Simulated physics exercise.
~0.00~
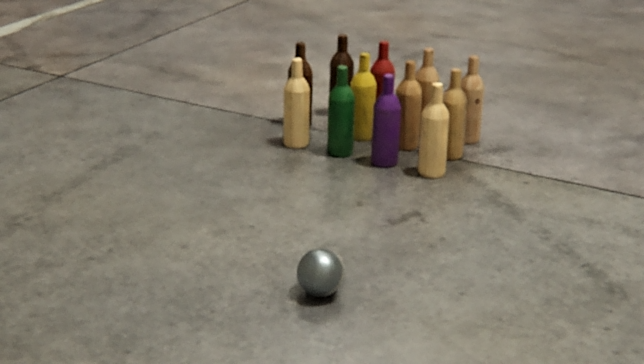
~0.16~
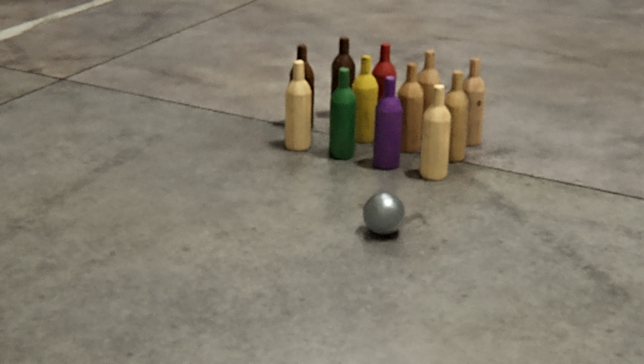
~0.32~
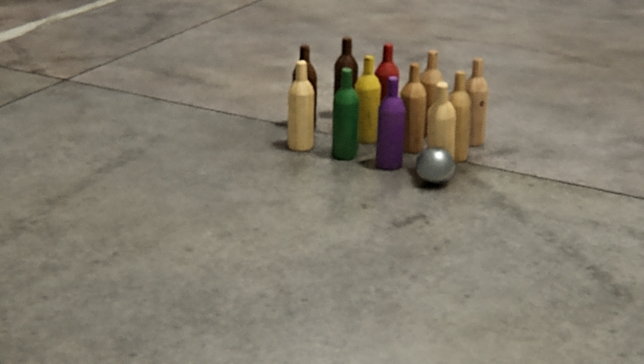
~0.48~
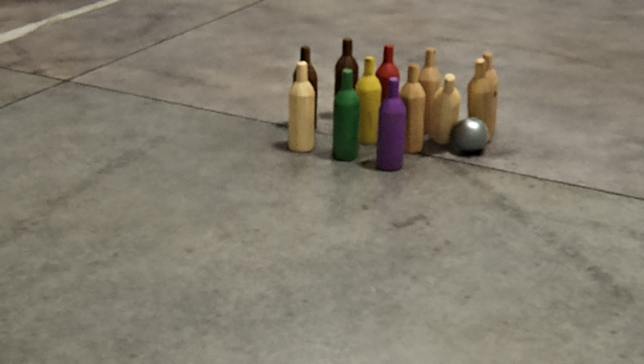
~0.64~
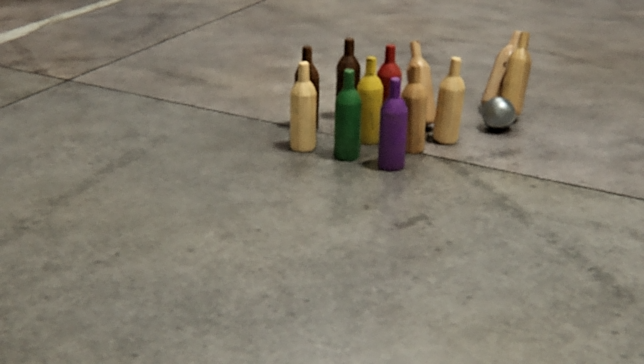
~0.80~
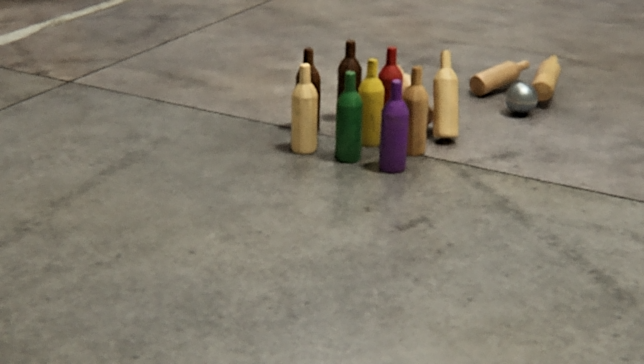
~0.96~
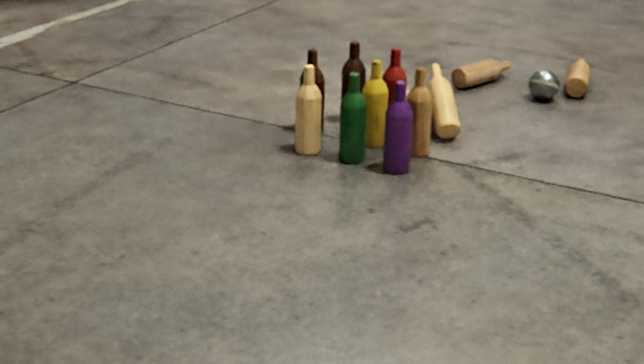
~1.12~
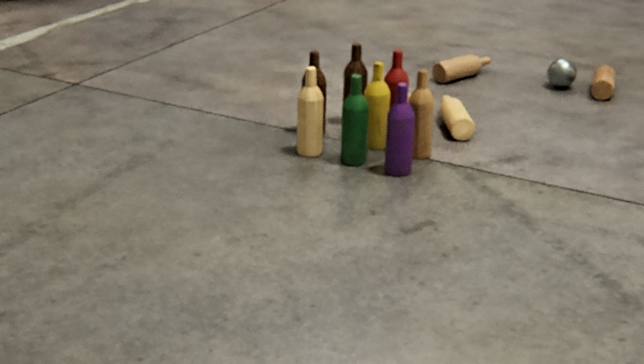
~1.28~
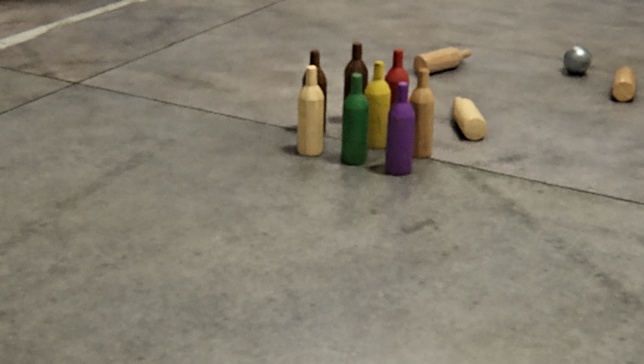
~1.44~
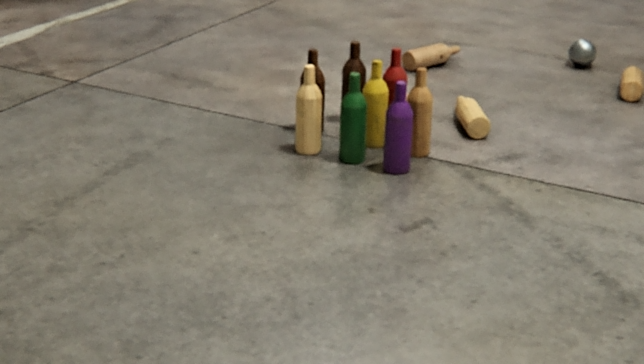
A cluster of wooden skittles shaped like bottles stands on a grey concrete floor, seen from slightly above by a gently swaying camera. Most are pale or dark wood, with a green and a purple one in front and a yellow and a red one behind. A steel ball rolls from the near side up and to the right, striking the pale skittle at the front right corner. It pushes on through the right edge, knocking more pale ones down, then rolls away toward the upper right. Four skittles lie scattered, while the purple, green, yellow and red ones still stand.
